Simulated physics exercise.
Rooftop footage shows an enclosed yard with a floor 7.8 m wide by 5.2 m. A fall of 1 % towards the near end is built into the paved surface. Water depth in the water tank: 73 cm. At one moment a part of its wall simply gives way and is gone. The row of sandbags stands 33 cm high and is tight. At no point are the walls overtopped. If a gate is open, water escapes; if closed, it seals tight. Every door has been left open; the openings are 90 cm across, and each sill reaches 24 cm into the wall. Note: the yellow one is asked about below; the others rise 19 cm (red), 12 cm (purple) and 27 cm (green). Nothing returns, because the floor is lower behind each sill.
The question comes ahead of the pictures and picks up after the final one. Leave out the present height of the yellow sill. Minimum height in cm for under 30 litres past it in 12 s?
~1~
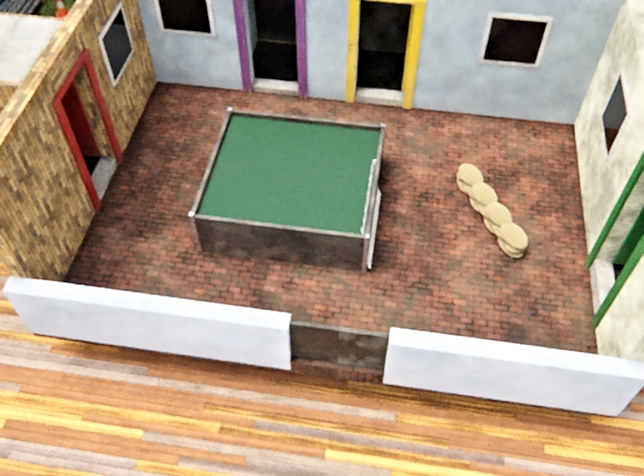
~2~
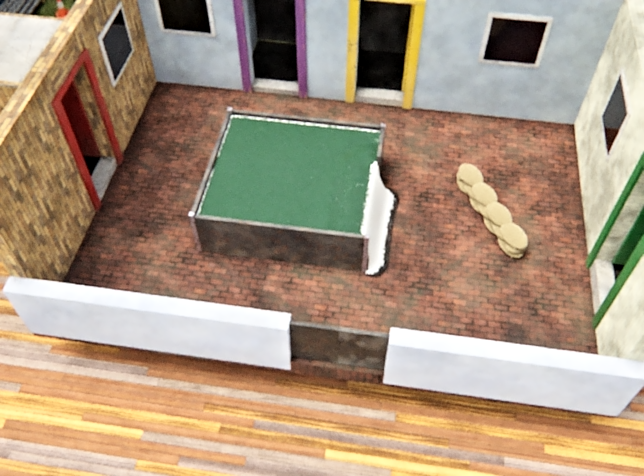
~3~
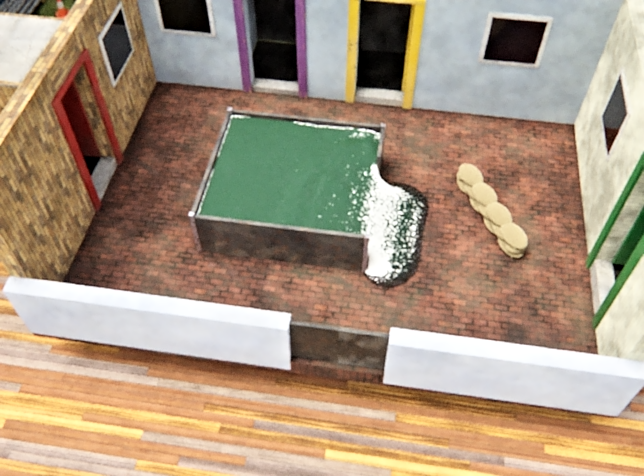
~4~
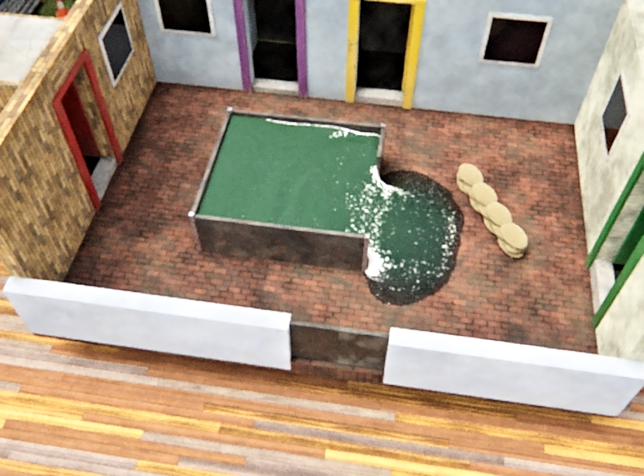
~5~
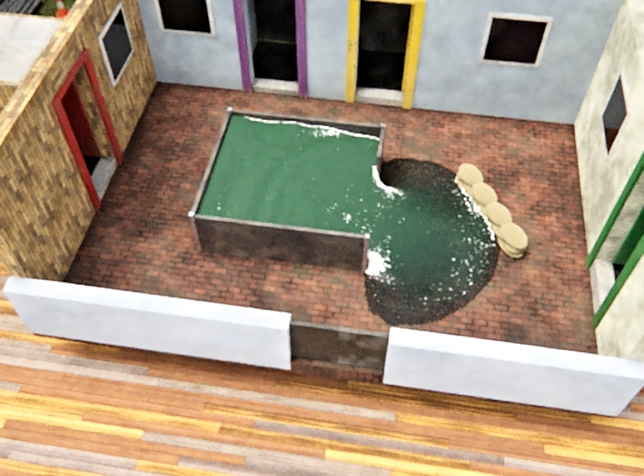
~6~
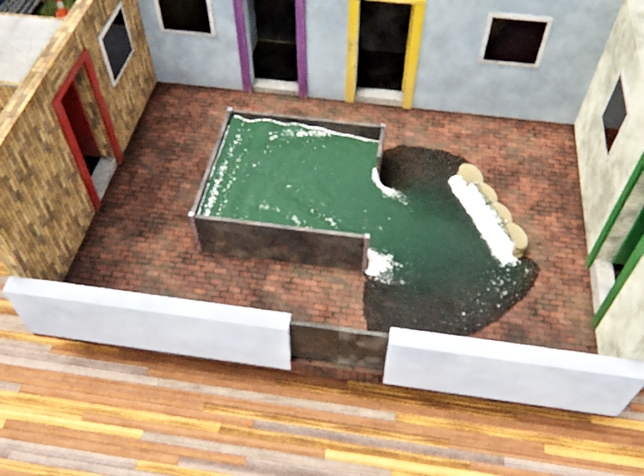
Approx. 7.5 cm.
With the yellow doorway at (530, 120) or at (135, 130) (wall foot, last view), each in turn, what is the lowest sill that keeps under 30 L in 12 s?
In turn: Roughly 19 cm, roughly 12.0 cm.
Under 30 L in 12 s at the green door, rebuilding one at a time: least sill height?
Green: 30 cm.
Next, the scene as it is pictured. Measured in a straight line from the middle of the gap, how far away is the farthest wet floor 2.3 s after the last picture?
Around 4.4 m from the gap.
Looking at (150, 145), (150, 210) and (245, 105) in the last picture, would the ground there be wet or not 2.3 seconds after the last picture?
In the order asked: Untouched, untouched, untouched.
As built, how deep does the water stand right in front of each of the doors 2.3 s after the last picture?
Lab note, depth in cm: Red 0; purple 0; green 35; yellow 10.
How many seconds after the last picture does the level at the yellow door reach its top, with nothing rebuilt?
Roughly at 4.5 s.
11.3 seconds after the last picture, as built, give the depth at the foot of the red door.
Depth: Near 15.0 cm.
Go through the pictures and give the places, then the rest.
The first frame shows the water tank at (293, 172) is whole and still, 73 cm deep; the yellow door at (382, 59) is dry.
In the second frame, the gap is at (369, 216), the front 0.4 m out at (394, 204); the back of the water tank holds 73 cm.
In the third frame, water pours out at (369, 218) and has run 0.8 m, to (423, 213); about 13 cm deep outside, 73 cm at the back.
In the fourth frame, the gap is at (369, 220), the front 1.4 m out at (456, 231); the back of the water tank holds 73 cm.
In the fifth frame, the gap is at (369, 220), the front 2.0 m out at (495, 248); the back of the water tank holds 73 cm.
In the sixth frame, the front is at (531, 274), 2.5 m from the gap at (369, 220); 5.8 m2 of floor is wet, 68 cm left at the back; the yellow door at (382, 59), 2.9 m from the gap, is still 1.5 m from the nearest water.
Then, 0.7 s after the last picture water covers 30 % of the floor, deepest (46 cm) near (491, 238); it has not reached the yellow door.
Then, 2.3 s after the last picture water covers 45 % of the floor, deepest (44 cm) near (585, 387); 10 cm at the yellow door, 0 litres in over its 15 cm sill.
Then, 11.3 s after the last picture water covers 95 % of the floor, deepest (23 cm) near (50, 312); 6 cm at the yellow door, 2 litres in over its 15 cm sill.
At the yellow door as built, the water peaked near 17 cm, 4.5 s after the last picture.
Run again over the same 12 s with other heights there, 36 litres in over 7 cm, 14 litres over 9.5 cm. The limit of 30 litres is kept from about 7.5 cm up.
